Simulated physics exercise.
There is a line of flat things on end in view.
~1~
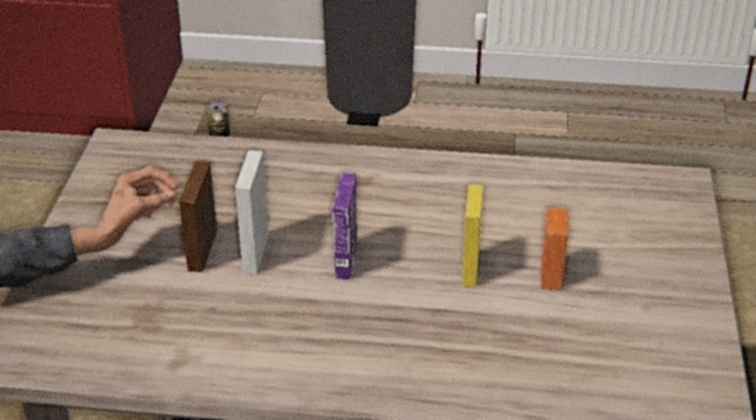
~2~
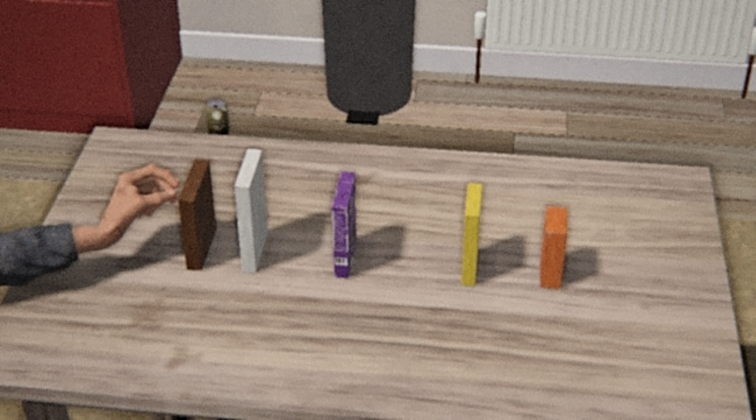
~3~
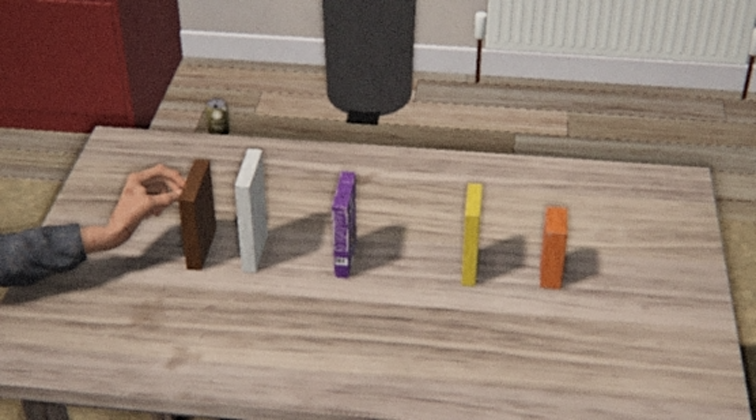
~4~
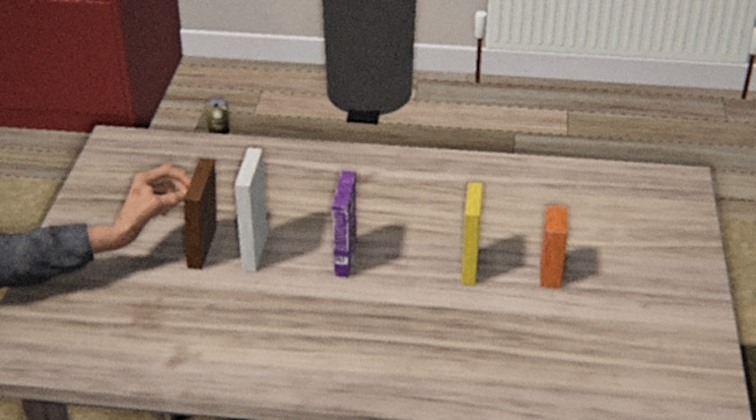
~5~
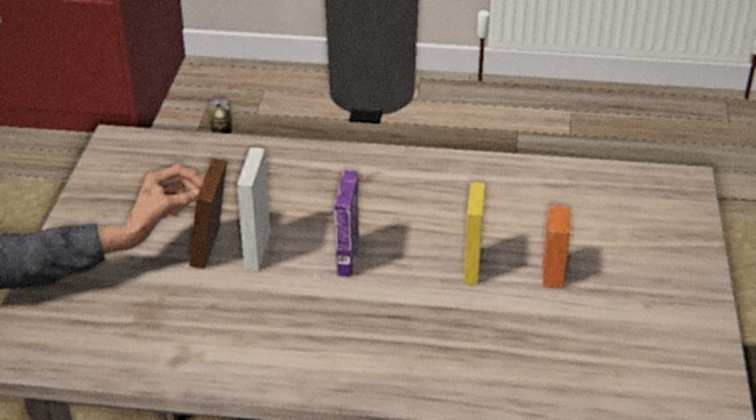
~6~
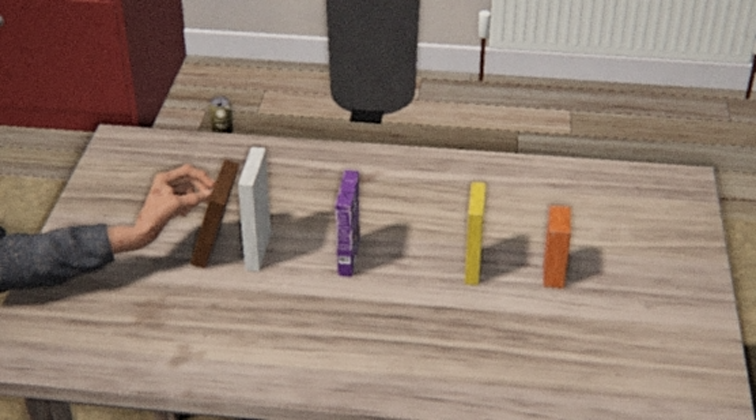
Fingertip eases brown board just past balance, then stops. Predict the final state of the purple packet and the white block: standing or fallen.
In order: The purple packet is going to not stay on its feet. The white block is going to not stay on its feet.
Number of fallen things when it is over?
3.
Then, 0.40 s on from there, brown board 66° over; white block turned 54° from how it was put near (303, 226); purple packet turned 11° from how it was put near (357, 224).
Then, 0.50 s on from there, brown board 75° over; purple packet on its side near (413, 258); white block on its side near (318, 245).
In the end, toppled on the table, white block and purple packet; yellow block unmoved. At the end, from the last picture's camera, purple packet near (420, 258), white block near (320, 251).
